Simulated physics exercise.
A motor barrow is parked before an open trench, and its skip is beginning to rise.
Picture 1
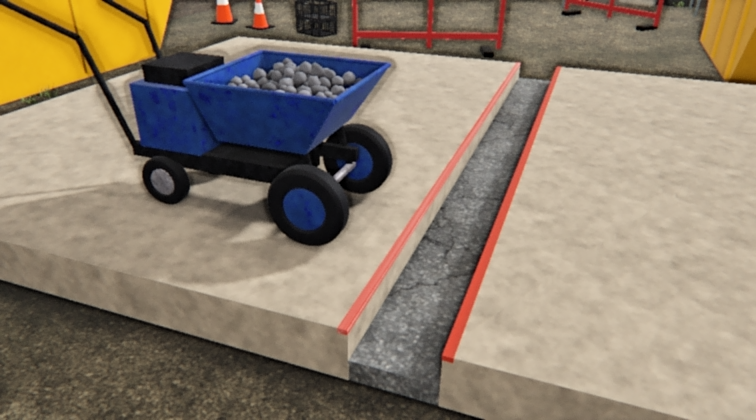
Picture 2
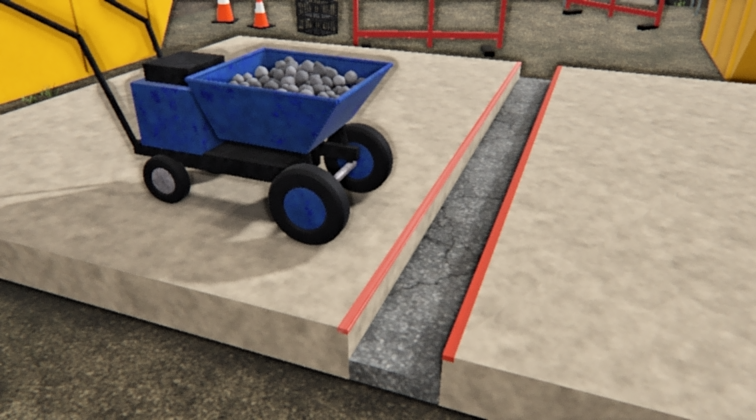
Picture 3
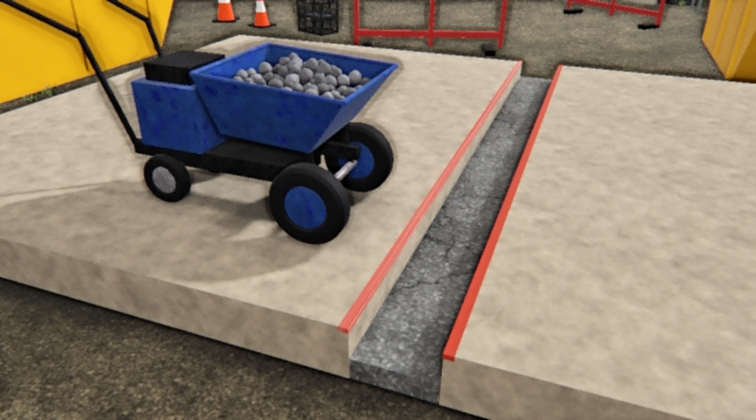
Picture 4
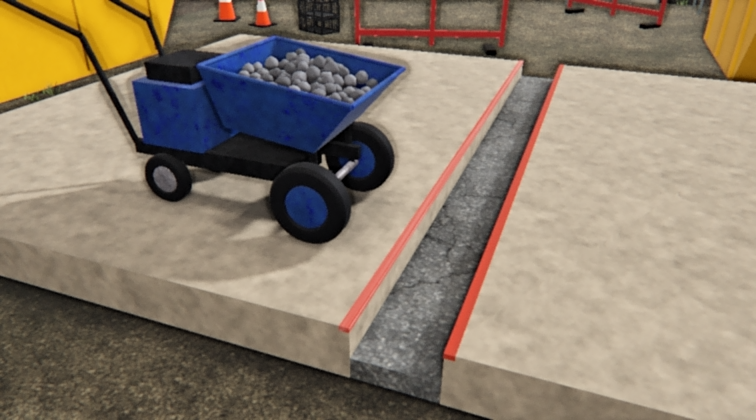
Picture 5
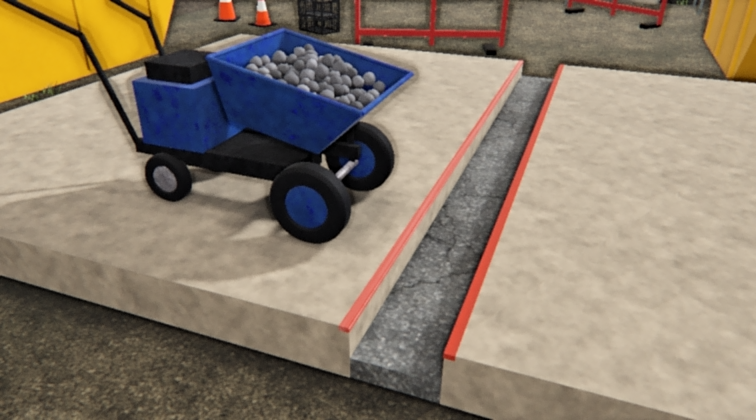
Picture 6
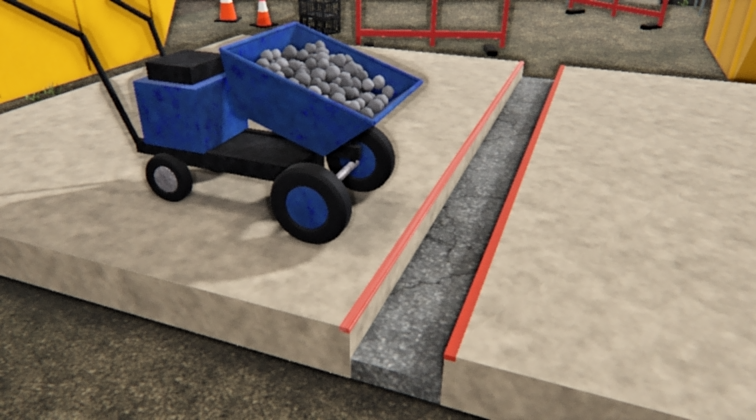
Blue skip of grey cobbles on a parked motor barrow sitting level, then gradually tilting toward a red-edged trench at right.
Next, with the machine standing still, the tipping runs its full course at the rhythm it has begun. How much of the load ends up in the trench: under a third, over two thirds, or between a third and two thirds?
Over two thirds.
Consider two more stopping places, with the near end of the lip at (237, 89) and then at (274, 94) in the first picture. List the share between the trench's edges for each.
Estimates: 40 %, 80 %.
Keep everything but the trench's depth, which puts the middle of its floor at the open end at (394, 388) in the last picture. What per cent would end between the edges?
I'd say roughly 90 in a hundred.
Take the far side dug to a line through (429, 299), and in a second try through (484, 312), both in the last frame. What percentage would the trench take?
The first try lands around 40 %, the second around 90 %.
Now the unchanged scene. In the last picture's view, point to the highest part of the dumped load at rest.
Near (479, 232).
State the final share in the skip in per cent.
About 0 per cent.
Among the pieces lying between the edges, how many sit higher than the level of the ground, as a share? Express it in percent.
10 per cent, near enough.
Soon after the last picture, skip tipped steeply; all in the skip.
A little later, skip tipped right over; about two thirds in the skip; about a quarter in or heaped over the trench; a small part beyond it; a stray few falling.
Later still, skip tipped right over; a small part in the skip; most in or heaped over the trench; about a quarter beyond it.
At rest, skip tipped right over; most in or heaped over the trench; about a quarter beyond it.
